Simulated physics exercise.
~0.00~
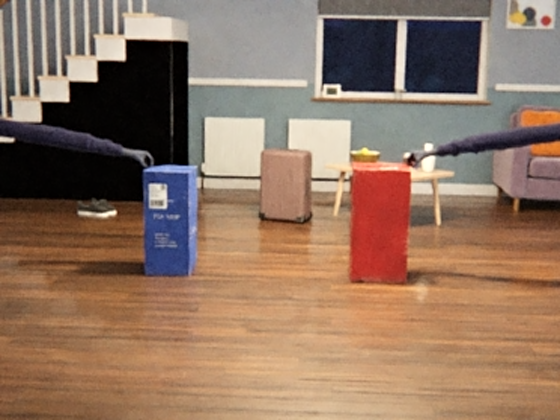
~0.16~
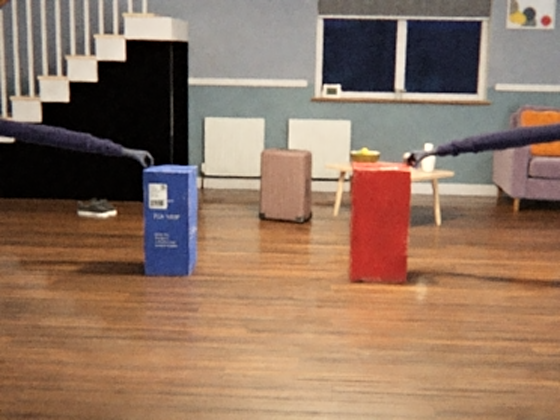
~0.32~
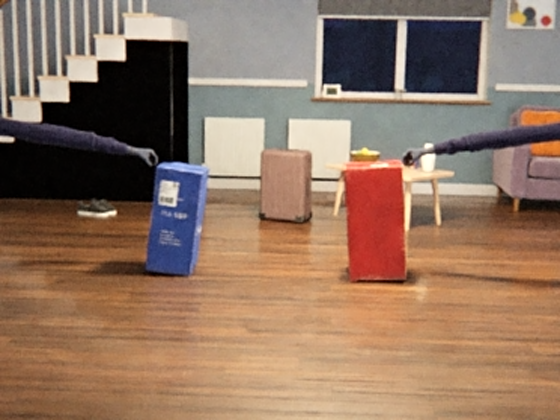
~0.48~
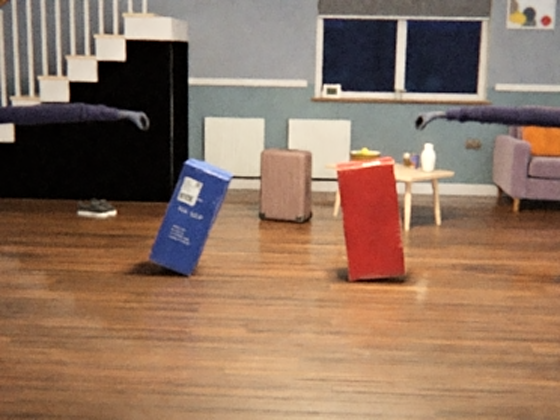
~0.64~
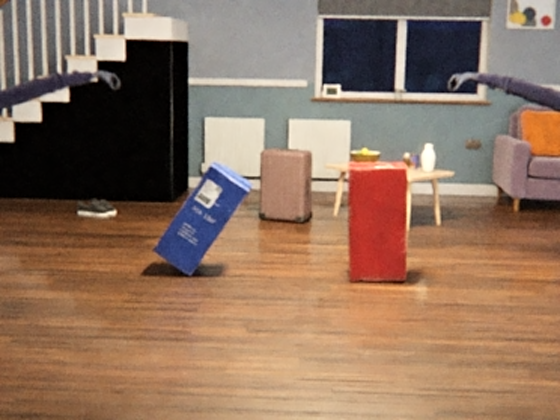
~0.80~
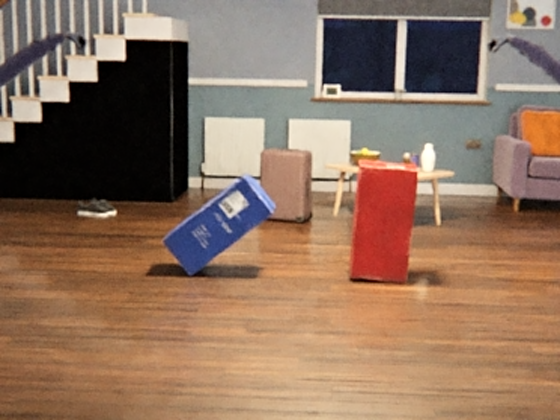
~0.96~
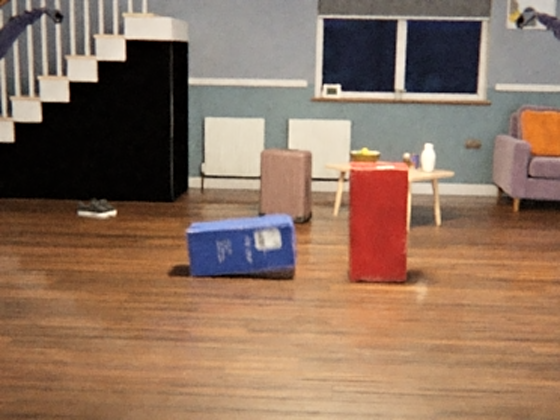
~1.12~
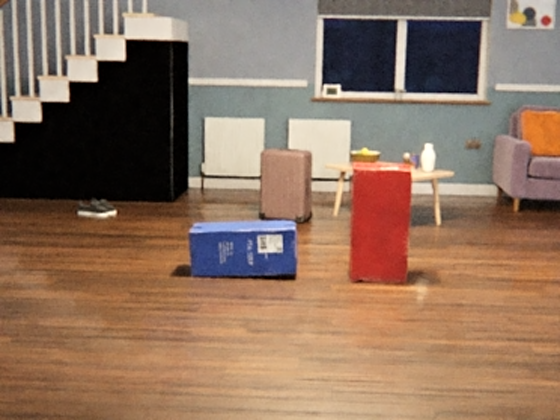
Blue and red boxes tilting toward each other as two hands push and withdraw, the blue toppling onto its side, the red rocking back upright.
